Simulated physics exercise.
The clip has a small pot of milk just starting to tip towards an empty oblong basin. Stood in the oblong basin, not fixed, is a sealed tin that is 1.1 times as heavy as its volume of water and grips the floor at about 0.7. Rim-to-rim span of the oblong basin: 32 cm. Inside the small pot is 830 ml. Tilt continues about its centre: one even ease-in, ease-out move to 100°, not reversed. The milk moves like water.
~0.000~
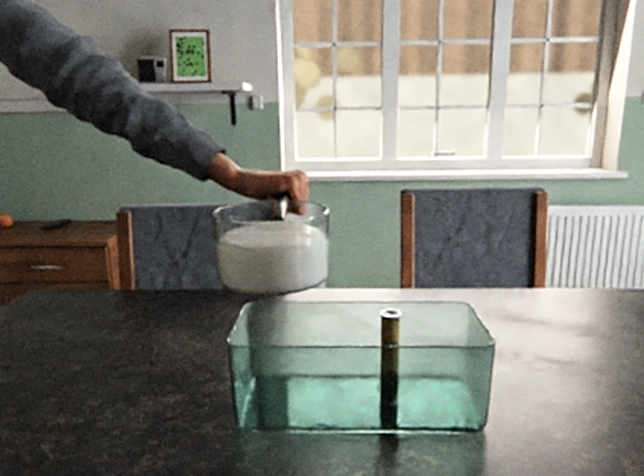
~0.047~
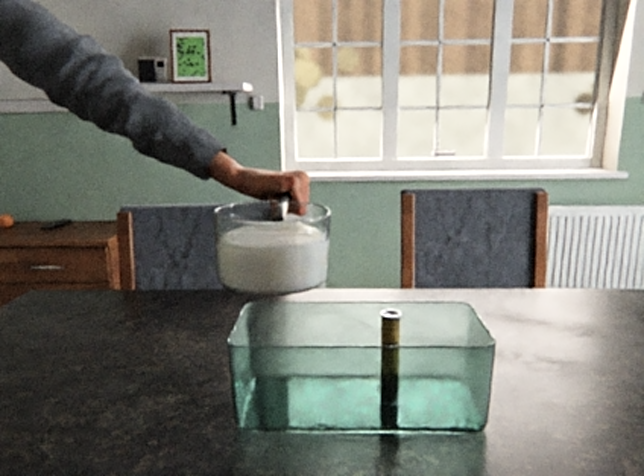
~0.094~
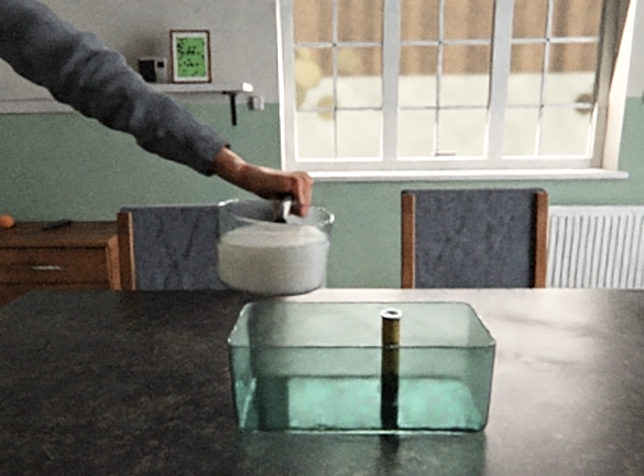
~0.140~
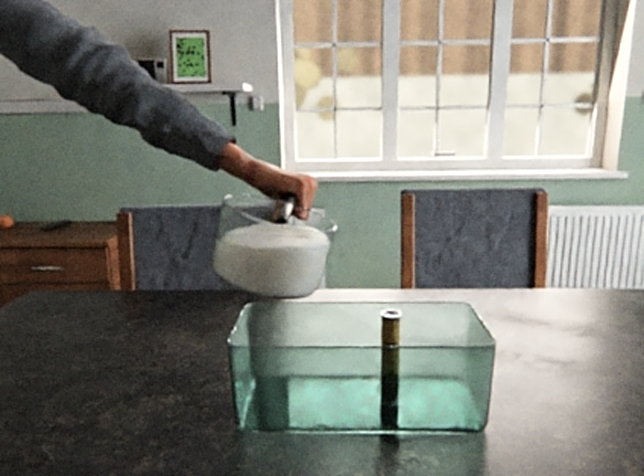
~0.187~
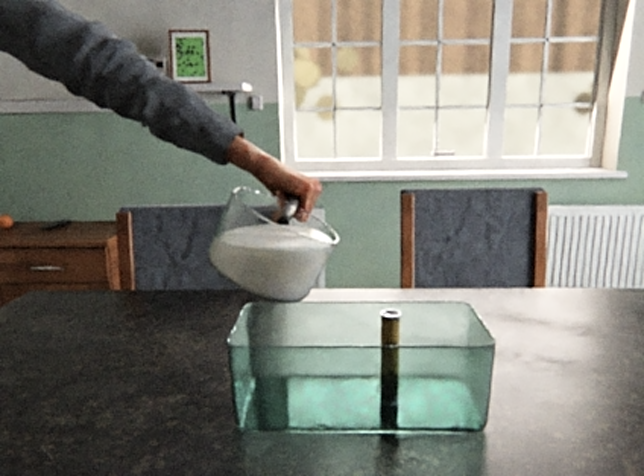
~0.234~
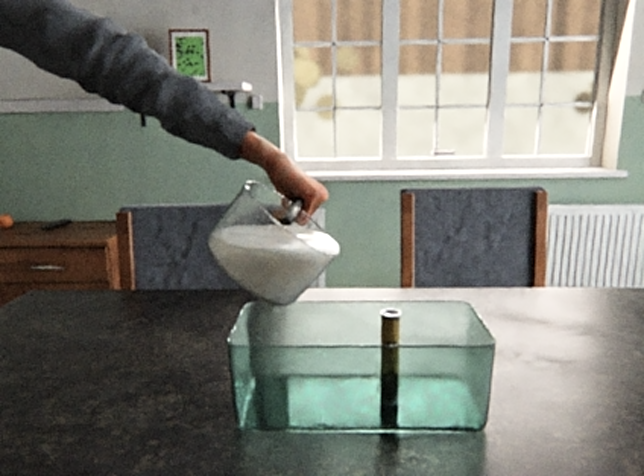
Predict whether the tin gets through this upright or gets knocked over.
Knocked over.
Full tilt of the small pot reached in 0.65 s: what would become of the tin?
Outcome - the tin ends up overturned.
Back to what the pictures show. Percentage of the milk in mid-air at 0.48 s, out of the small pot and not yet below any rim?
Roughly 30 percent.
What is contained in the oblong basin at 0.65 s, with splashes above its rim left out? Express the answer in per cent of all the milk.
Roughly 82 per cent.
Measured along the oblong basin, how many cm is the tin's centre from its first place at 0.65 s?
Measured centre to centre, about 3 cm.
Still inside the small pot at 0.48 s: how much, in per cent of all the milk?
38 %.
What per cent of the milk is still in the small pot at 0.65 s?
Near 12 in a hundred.
By 0.48 s the tilt is 97° and 38 per cent is still to pour; the tin stands where it began.
By 0.65 s the tilt is 100° and 12 per cent is still to pour; the tin leans 10°.
By 0.84 s the tilt is 100° and 3 per cent is still to pour; the tin leans 12°.
By 1.04 s the tilt is 100° and 1 per cent is still to pour; the tin stands 1 cm from where it began.
At rest the tin lies on its side.
